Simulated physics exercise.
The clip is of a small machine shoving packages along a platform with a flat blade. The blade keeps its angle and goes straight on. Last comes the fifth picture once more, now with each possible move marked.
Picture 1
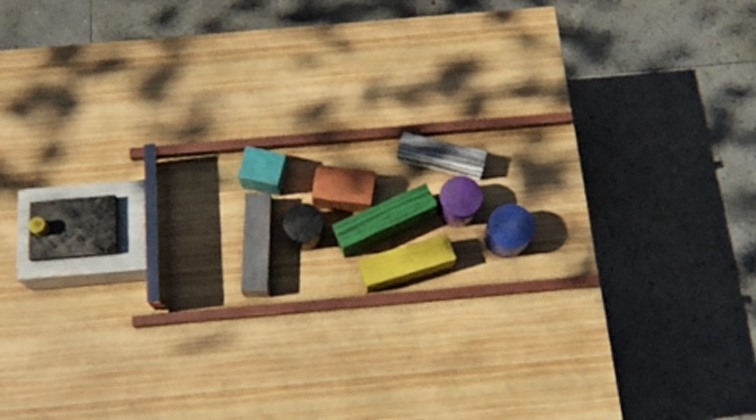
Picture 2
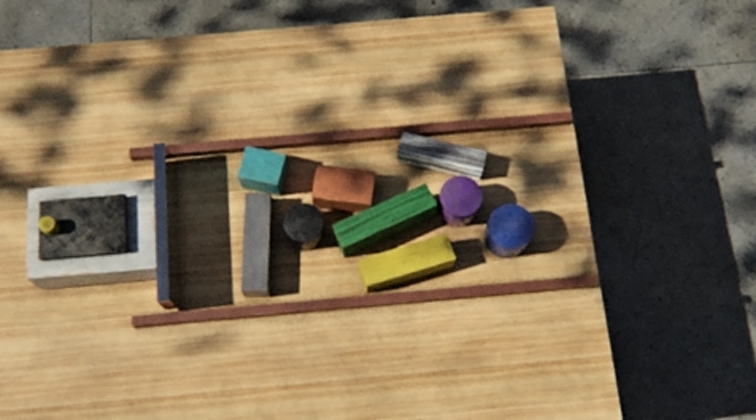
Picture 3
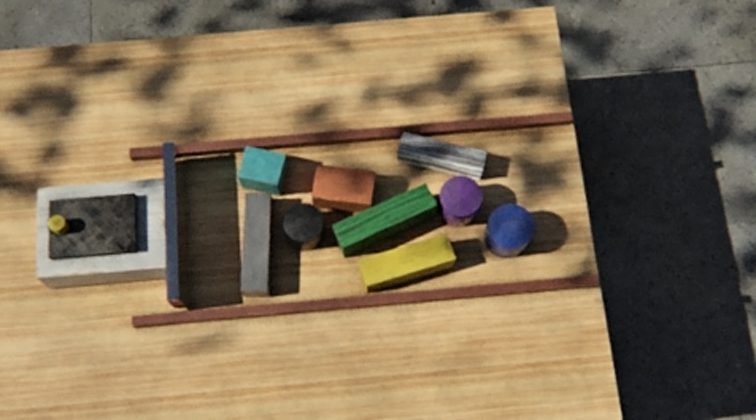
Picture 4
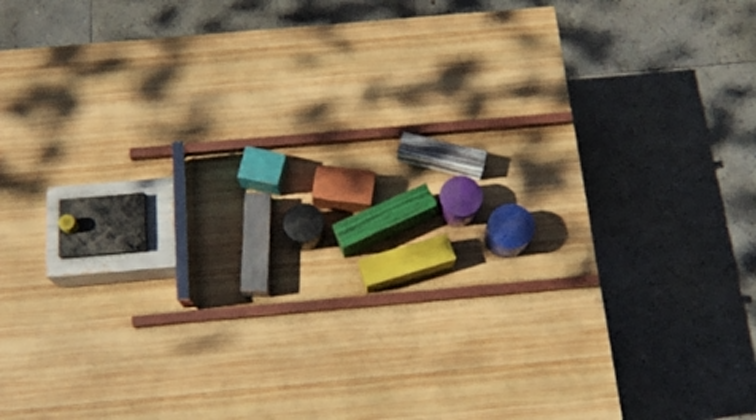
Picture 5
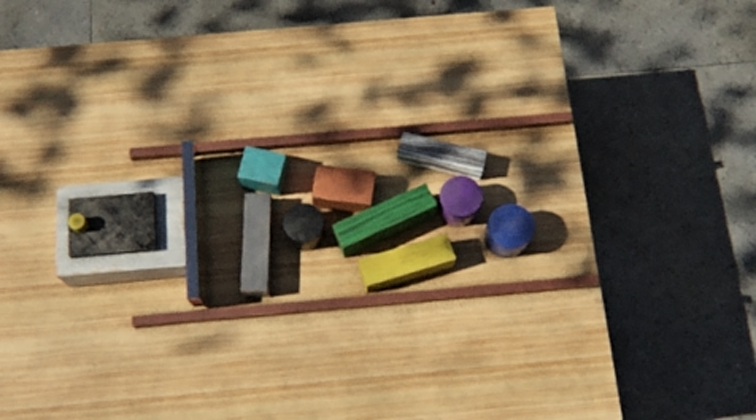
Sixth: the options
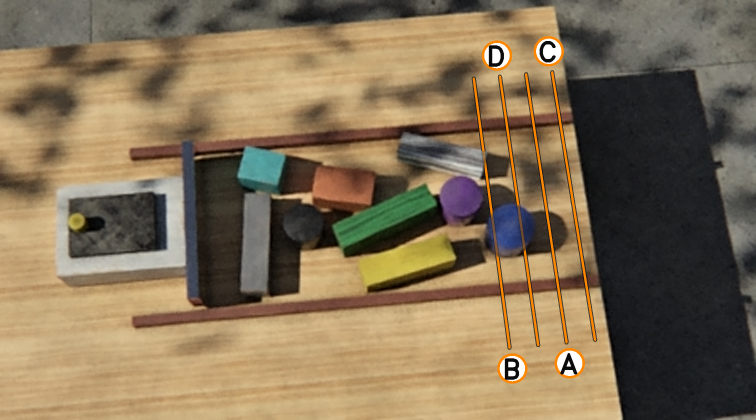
A small white machine with a flat dark blade crept slowly right along a wooden platform between two rails, closing some of the gap to a group of colorful blocks and canisters that stayed still.
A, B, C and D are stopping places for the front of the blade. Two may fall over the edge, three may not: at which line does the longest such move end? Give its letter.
Line B.
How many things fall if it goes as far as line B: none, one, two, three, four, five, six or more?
Two.
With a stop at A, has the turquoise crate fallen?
By then, no.
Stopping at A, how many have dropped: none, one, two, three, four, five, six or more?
By then, six or more.
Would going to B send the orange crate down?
By then, no.
On the copy, A at (545, 202); B at (491, 207); C at (573, 200); D at (518, 205).
On B. First, robot (228, 214); turquoise crate (323, 160); orange crate (369, 188).
Then, robot (337, 205); purple canister (541, 174); blue canister (530, 230).
Finally, robot (422, 198); purple canister over the edge; blue canister over the edge; two fallen.
By contrast, A drops seven; C drops nine; D drops six.
